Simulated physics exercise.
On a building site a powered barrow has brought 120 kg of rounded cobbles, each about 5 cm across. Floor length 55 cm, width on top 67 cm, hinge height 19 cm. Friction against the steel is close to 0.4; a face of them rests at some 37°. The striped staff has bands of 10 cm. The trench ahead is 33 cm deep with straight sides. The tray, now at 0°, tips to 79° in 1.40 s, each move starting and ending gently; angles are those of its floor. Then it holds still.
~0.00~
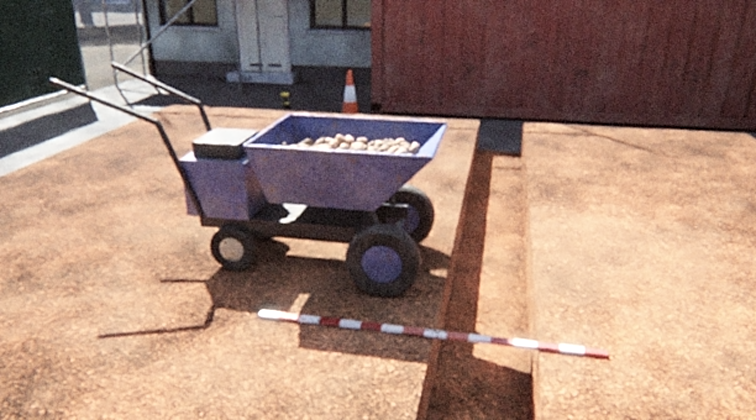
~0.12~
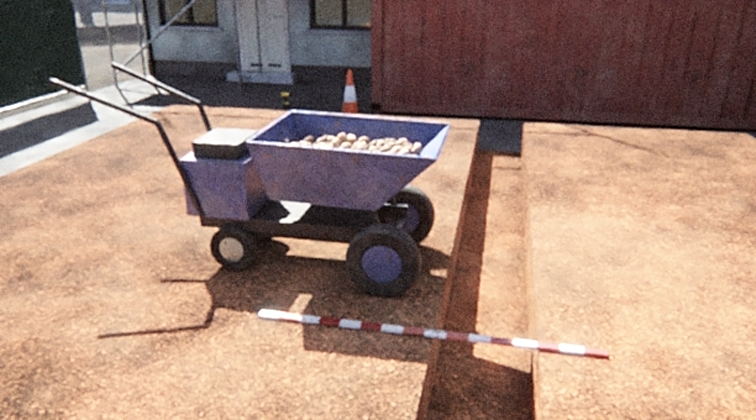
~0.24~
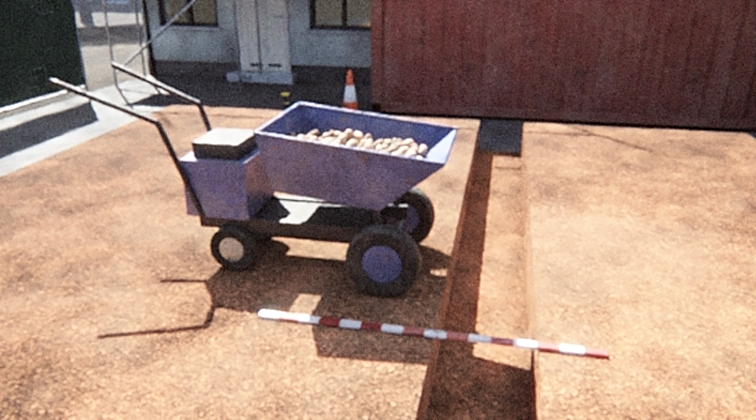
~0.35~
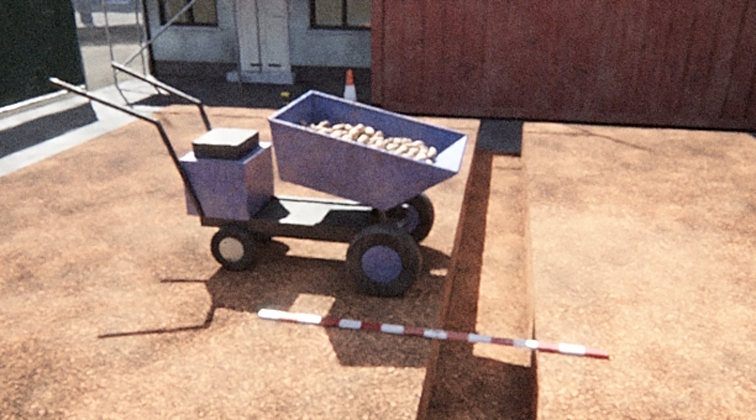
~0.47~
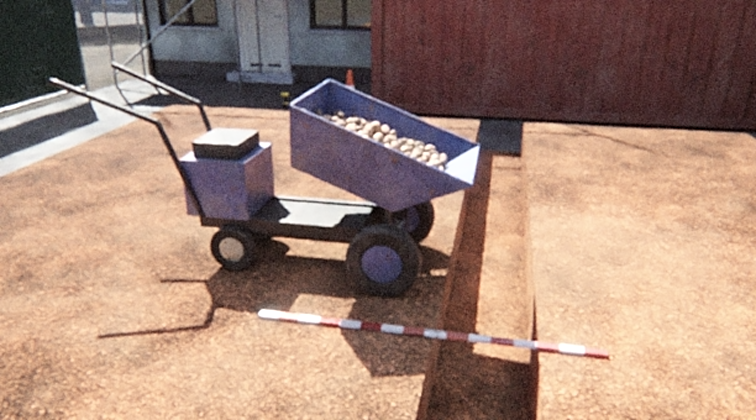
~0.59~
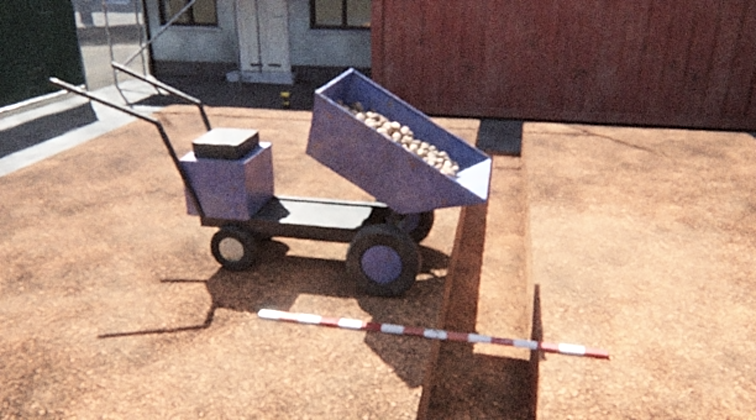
Blue powered barrow standing beside a narrow trench on a building site, its tray of rounded stones tilting steadily toward the right.
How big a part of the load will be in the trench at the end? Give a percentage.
About 60 per cent.
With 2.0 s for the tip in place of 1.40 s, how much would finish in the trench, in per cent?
In that case some 60 per cent.
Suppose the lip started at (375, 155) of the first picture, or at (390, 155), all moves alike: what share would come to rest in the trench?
First some 100, then 100 per cent.
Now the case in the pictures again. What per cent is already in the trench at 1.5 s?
Some 35 per cent.
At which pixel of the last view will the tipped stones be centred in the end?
Near (523, 316).
After 1.0 s the floor is at 67°; 100 % in the tray; the foremost stones are at (515, 251).
After 1.5 s the floor is at 79°; 36 % in the tray, 33 % in the trench, 31 % past the trench; the foremost stones are at (628, 282).
After 1.9 s the floor is at 79°; 3 % in the tray, 56 % in the trench, 41 % past the trench; the foremost stones are at (705, 281).
After 3.8 s the floor is at 79°; 0 % in the tray, 60 % in the trench, 40 % past the trench; the foremost stones are at (753, 282).
